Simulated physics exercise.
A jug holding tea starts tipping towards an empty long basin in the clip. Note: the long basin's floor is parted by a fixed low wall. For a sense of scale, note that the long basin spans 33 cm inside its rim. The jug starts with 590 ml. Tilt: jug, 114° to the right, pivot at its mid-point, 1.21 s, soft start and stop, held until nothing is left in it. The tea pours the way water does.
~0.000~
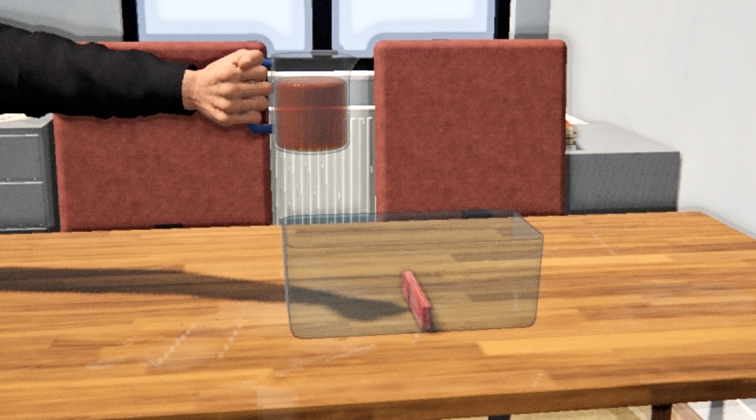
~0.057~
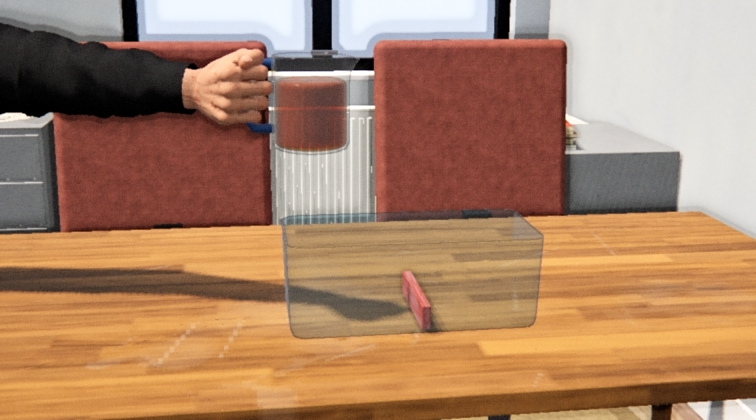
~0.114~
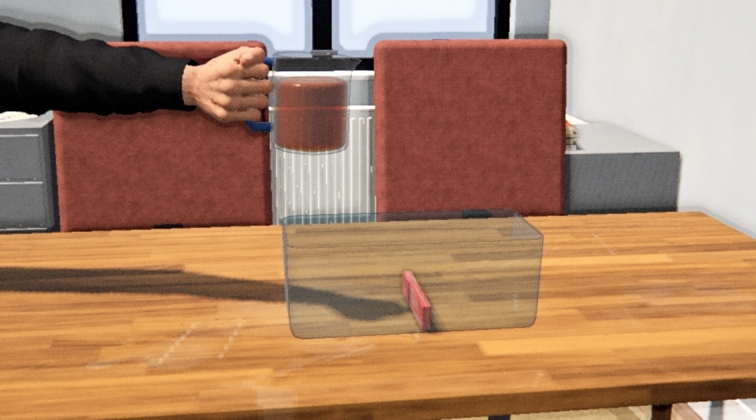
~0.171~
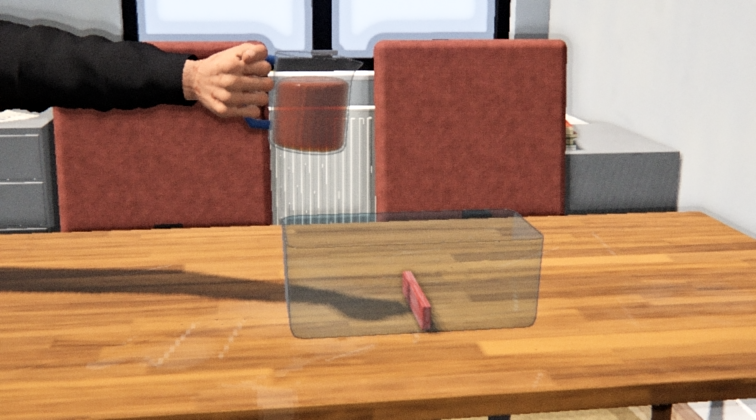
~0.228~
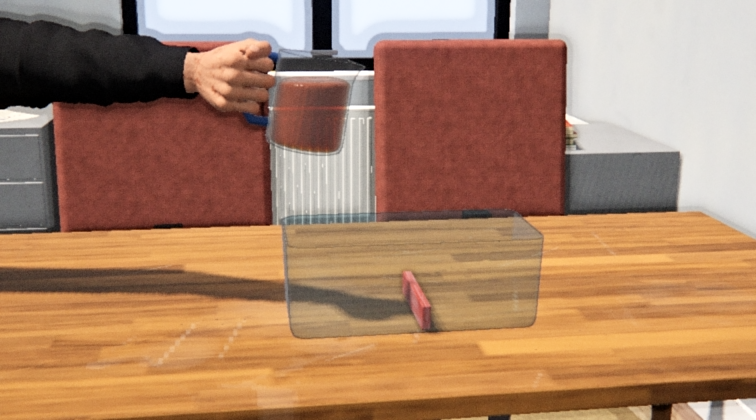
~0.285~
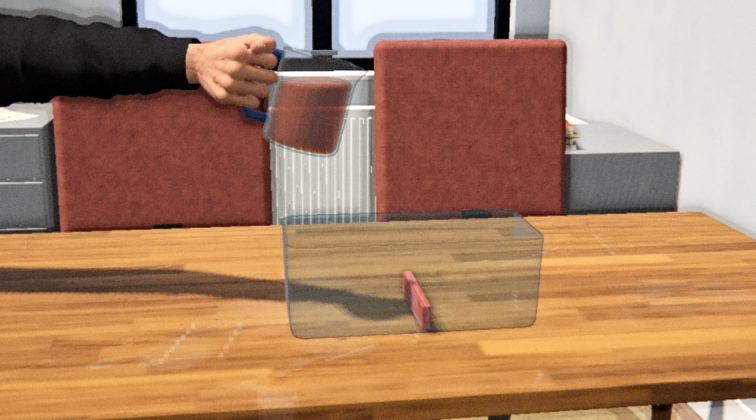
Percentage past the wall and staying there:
58 percent.
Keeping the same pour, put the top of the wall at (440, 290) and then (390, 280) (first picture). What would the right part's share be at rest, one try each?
I'd put it at about 10 per cent for the first and about 90 per cent for the second.
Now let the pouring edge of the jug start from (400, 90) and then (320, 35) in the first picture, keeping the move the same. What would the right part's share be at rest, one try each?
In order, 90 and 10 per cent.
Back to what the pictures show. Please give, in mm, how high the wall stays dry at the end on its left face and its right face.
On the left it's about 24 mm; on the right, about 18 mm.
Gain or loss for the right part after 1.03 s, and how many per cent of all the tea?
The right part gains close to 14 per cent.
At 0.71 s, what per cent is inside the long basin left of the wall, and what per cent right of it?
Lab note: Left near 1, right near 0.
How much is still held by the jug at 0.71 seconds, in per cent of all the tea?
84 %.
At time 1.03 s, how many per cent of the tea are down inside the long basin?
Around 54 per cent of the whole.
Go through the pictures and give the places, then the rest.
The first frame shows tilt 0°; pouring edge (359, 57); surface from (274, 81) to (346, 80); the long basin's rim runs from (285, 233) to (528, 224); the wall's top is at (416, 289).
The second frame shows tilt 1°; pouring edge (359, 57); surface from (274, 80) to (346, 80).
The third frame shows tilt 2°; pouring edge (360, 59); surface from (275, 81) to (347, 80).
The fourth frame shows tilt 6°; pouring edge (362, 62); surface from (275, 81) to (348, 81).
The fifth frame shows tilt 10°; pouring edge (365, 66); surface from (276, 82) to (350, 81).
The sixth frame shows tilt 15°; pouring edge (368, 71); surface from (277, 83) to (352, 82).
After 0.71 s the tilt is 73° and 84 per cent is still to pour, 1 is left of the wall and 0 right of it.
After 1.03 s the tilt is 108° and 23 per cent is still to pour, 10 is left of the wall and 44 right of it.
After 1.35 s the tilt is 114° and 0 per cent is still to pour, 39 is left of the wall and 57 right of it.
After 1.71 s the tilt is 114° and 0 per cent is still to pour, 41 is left of the wall and 58 right of it.
In the end 41 per cent lies left of the wall, 58 right of it and 1 outside.
